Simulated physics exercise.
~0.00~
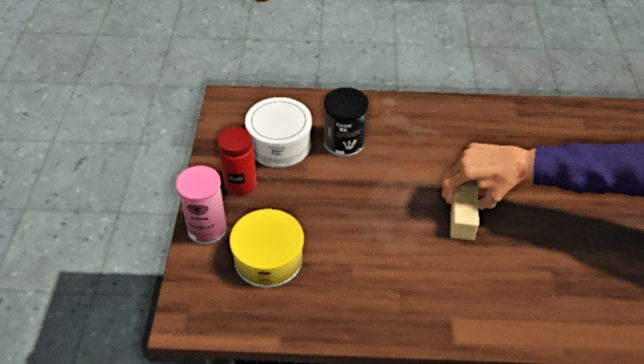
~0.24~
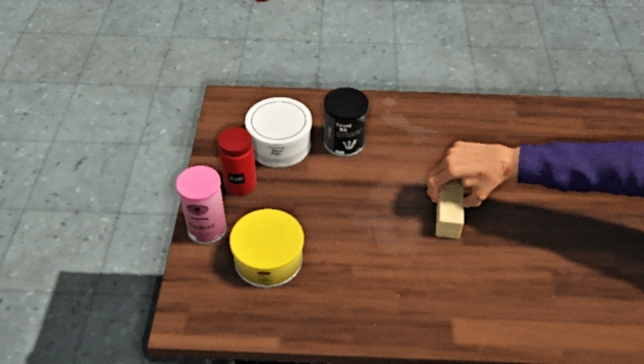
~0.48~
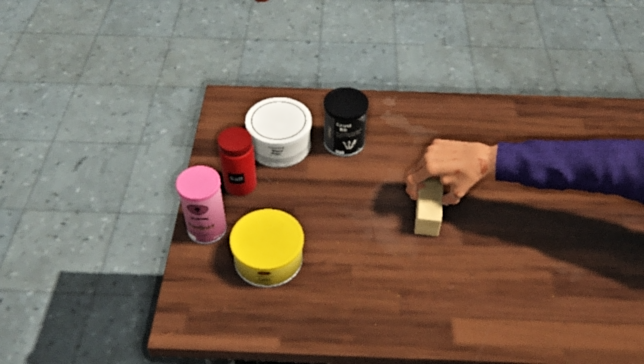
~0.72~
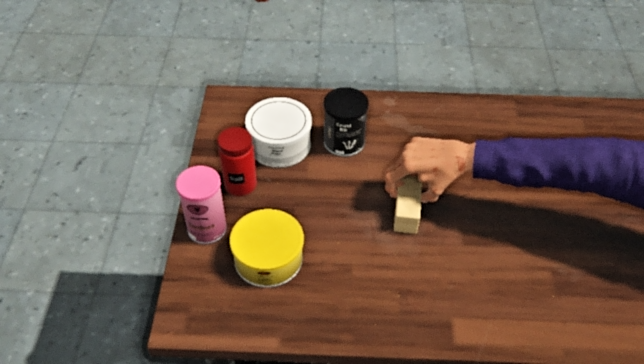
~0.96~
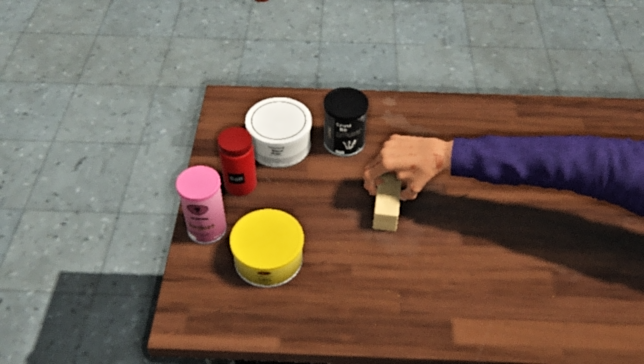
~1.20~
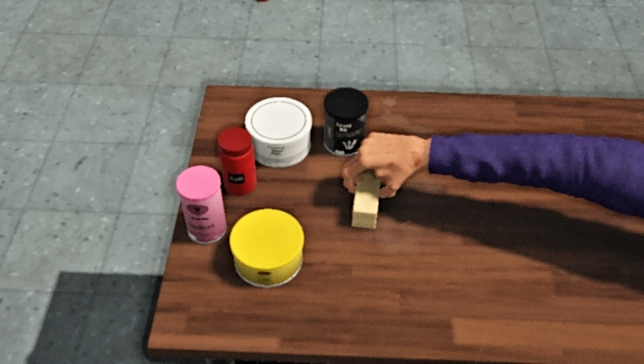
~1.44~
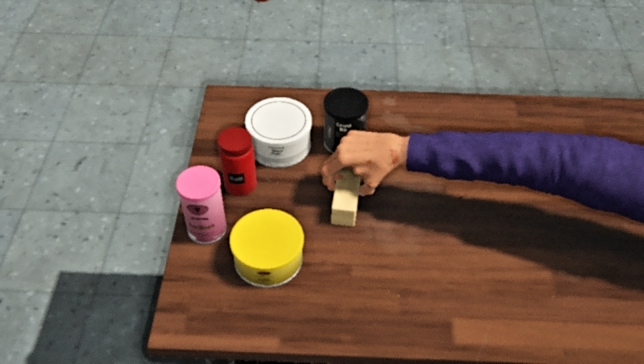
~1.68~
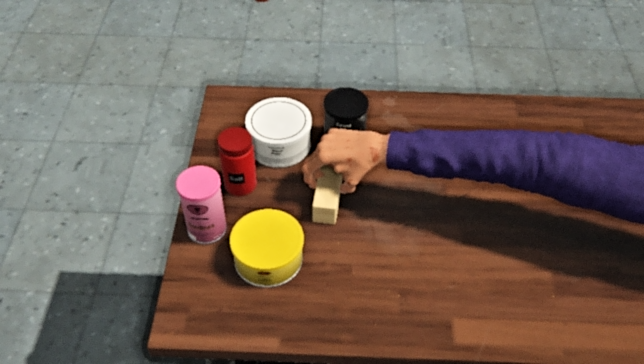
At first, a hand in a purple sleeve grips a pale wooden block on the right side of a brown wooden table, while five closed containers stand toward the left. A white tub and a black tin are at the back, with a red jar, a pink tin and a yellow tub nearby. The hand slides the block steadily left across the open tabletop. It passes in front of the black tin, partly hiding it from view. By the end, the block is close to the group, between the black tin and the yellow tub, and all five containers remain standing in their places.
